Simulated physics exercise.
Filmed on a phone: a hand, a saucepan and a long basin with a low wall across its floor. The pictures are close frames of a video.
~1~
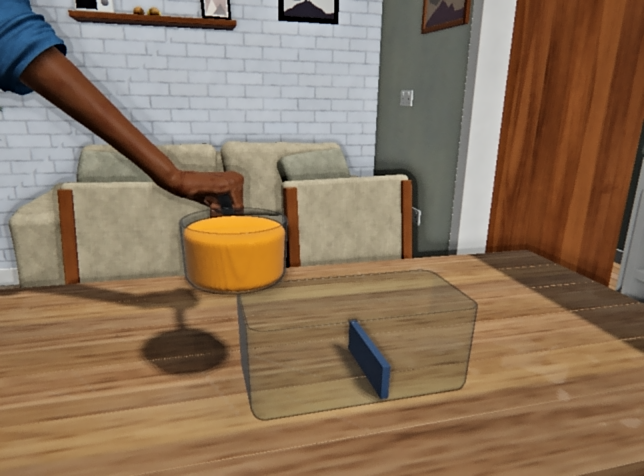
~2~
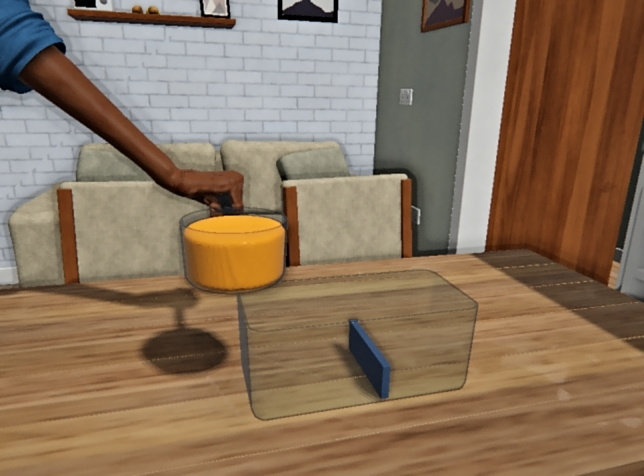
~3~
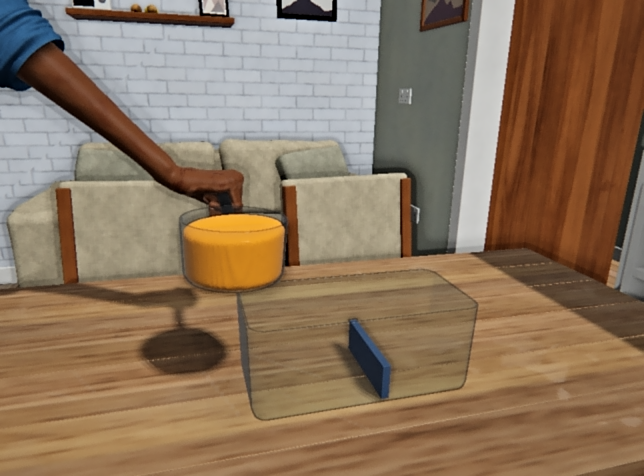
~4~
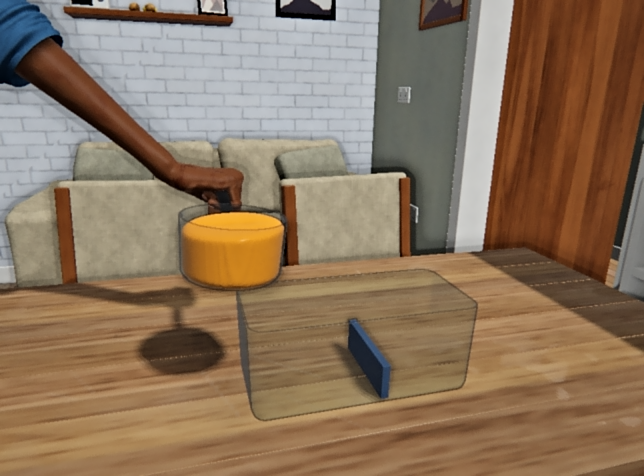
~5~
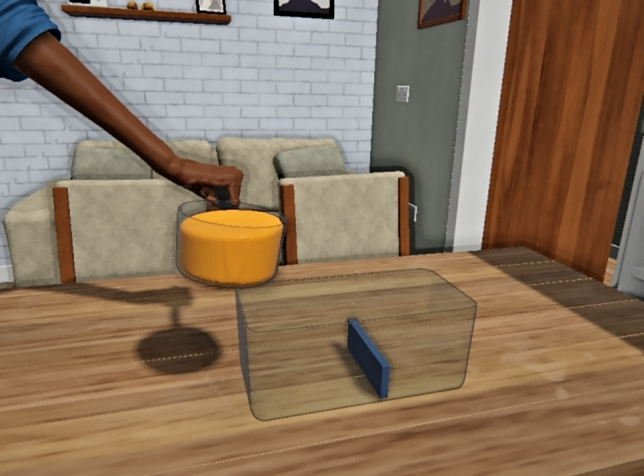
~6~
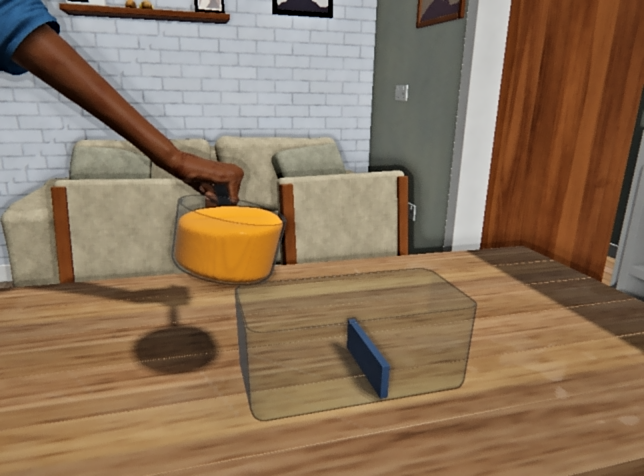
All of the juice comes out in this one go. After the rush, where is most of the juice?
The left part.
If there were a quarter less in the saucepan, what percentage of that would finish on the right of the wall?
About 5 per cent.
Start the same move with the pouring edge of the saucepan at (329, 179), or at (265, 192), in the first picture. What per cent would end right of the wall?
First some 90, then 5 per cent.
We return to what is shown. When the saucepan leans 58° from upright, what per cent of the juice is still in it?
It comes to 65 per cent or so.
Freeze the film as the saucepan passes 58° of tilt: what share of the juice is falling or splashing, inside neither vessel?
About 25 per cent.
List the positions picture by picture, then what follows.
It leans 0°; its right rim is at (285, 219); the juice meets the walls at (183, 231) and (282, 225); the long basin's rim runs from (242, 308) to (454, 288); the wall's top is at (368, 342), in the first picture.
It leans 1°; its right rim is at (286, 219); the juice meets the walls at (183, 230) and (283, 225), in the second picture.
It leans 2°; its right rim is at (285, 219); the juice meets the walls at (182, 230) and (282, 224), in the third picture.
It leans 5°; its right rim is at (285, 219); the juice meets the walls at (183, 227) and (282, 222), in the fourth picture.
It leans 8°; its right rim is at (284, 219); the juice meets the walls at (179, 225) and (281, 219), in the fifth picture.
It leans 12°; its right rim is at (284, 219); the juice meets the walls at (177, 220) and (281, 216), in the sixth picture.
A moment on, the tilt is 58° and 65 per cent is still to pour, 12 is left of the wall and 0 right of it.
Next, the tilt is 89° and 17 per cent is still to pour, 55 is left of the wall and 13 right of it.
Then the tilt is 97° and 2 per cent is still to pour, 81 is left of the wall and 14 right of it.
Later the tilt is 97° and 0 per cent is still to pour, 85 is left of the wall and 14 right of it.
Finally, 85 per cent lies left of the wall, 14 right of it and 1 outside.
